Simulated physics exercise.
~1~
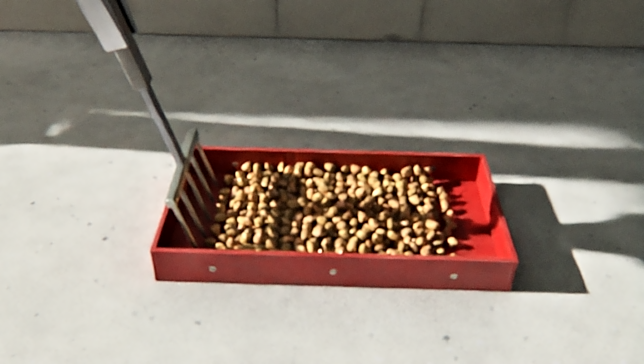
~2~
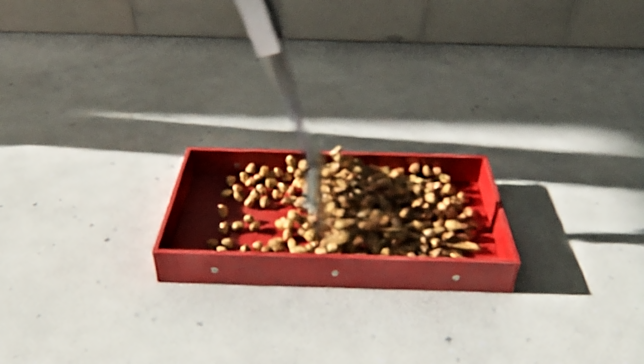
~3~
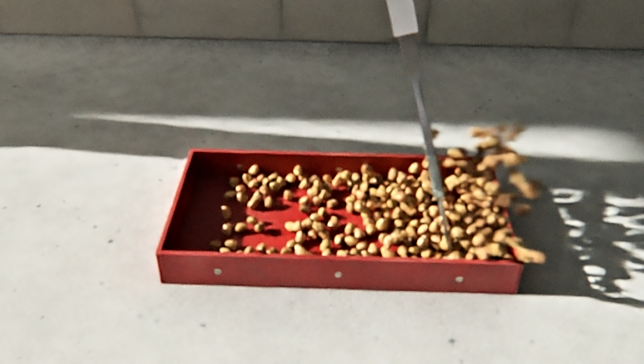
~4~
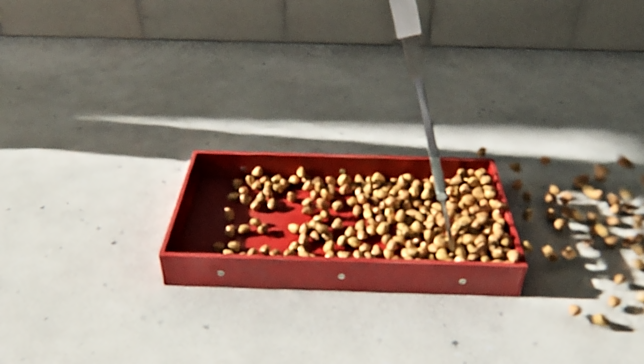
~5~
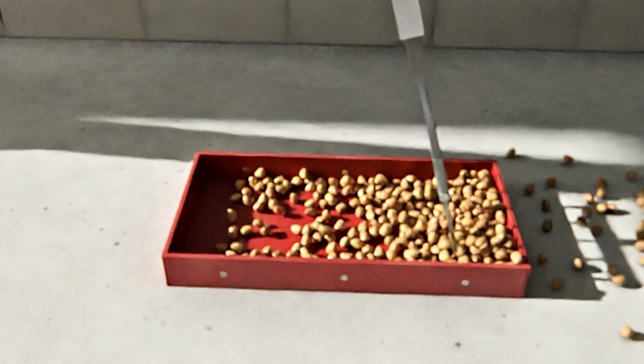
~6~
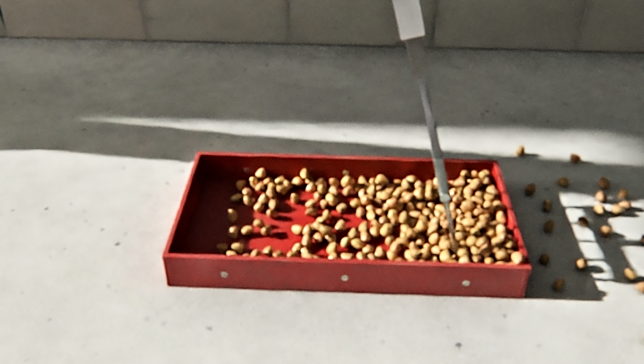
A shallow red tray of tan dried beans sits on a pale grey surface, seen from slightly above, with a tiled wall behind and bands of sunlight and shadow across the scene. A grey pronged comb on a long handle stands at the left end of the tray. It sweeps right through the beans, baring patches of red floor and piling them toward the right end. Some beans spill over the right side and scatter across the surface. The comb stops near that end, and most beans remain in the tray, with a smaller share lying outside at the right.
